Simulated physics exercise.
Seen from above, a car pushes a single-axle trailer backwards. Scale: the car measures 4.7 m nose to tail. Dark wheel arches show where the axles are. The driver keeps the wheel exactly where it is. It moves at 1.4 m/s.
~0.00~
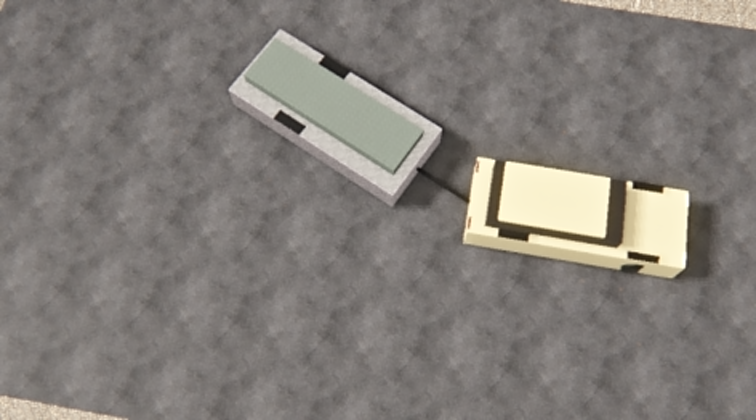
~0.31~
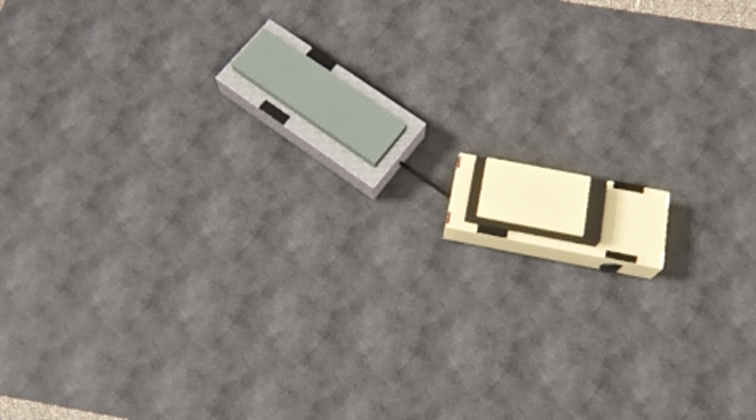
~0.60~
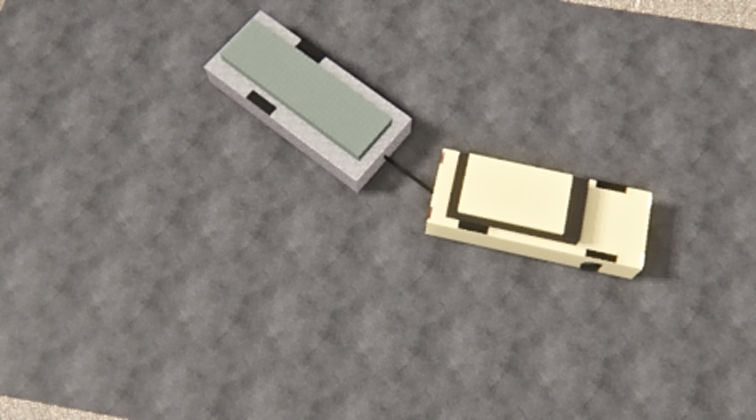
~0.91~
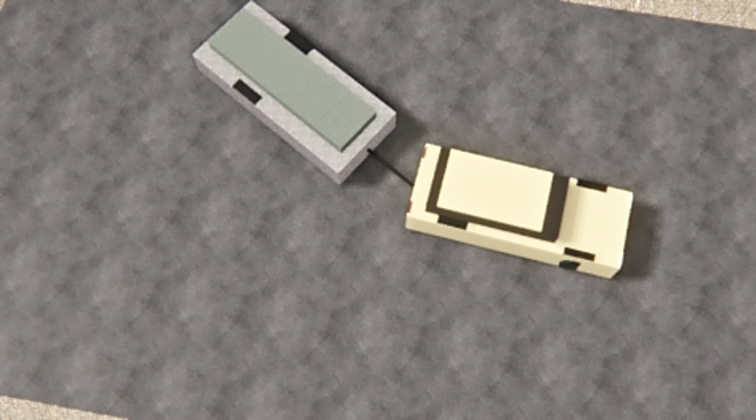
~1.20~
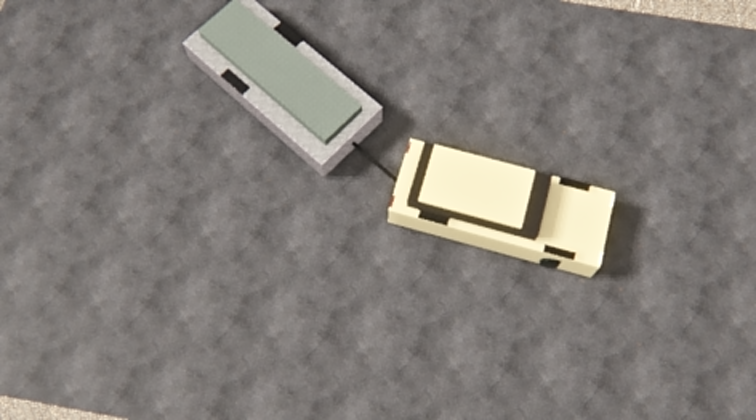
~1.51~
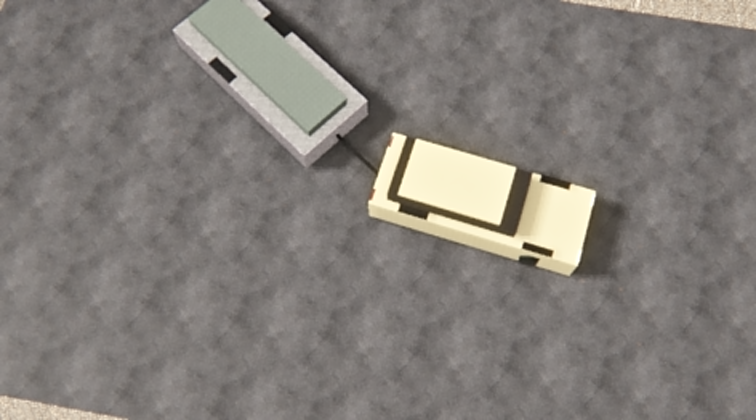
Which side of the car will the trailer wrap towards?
The tail folds to the car's left side.
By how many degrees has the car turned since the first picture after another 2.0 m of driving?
About 14°.
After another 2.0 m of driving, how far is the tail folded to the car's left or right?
About 30° to the car's left.
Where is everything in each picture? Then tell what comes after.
In the first picture, car's middle (586, 205), trailer's axle (312, 95); tail 25° to the car's left; front wheels 10° left.
In the second picture, car's middle (565, 203), trailer's axle (298, 85); tail 25° to the car's left.
In the third picture, car's middle (546, 200), trailer's axle (286, 77); tail 26° to the car's left.
In the fourth picture, car's middle (526, 198), trailer's axle (273, 67); tail 26° to the car's left.
In the fifth picture, car's middle (507, 194), trailer's axle (262, 58); tail 27° to the car's left.
In the sixth picture, car's middle (487, 190), trailer's axle (250, 47); tail 28° to the car's left.
By 2.9 s, the tail is 32° to the car's left, the car has turned 15° and the trailer's axle is out of the picture.
By 4.3 s, the tail is 38° to the car's left, the car has turned 22° and the trailer's axle is out of the picture.
By 5.7 s, the tail is 47° to the car's left, the car has turned 29° and the trailer's axle is out of the picture.
By 7.1 s, the tail is 60° to the car's left, the car has turned 36° and the trailer's axle is out of the picture; it has jack-knifed.
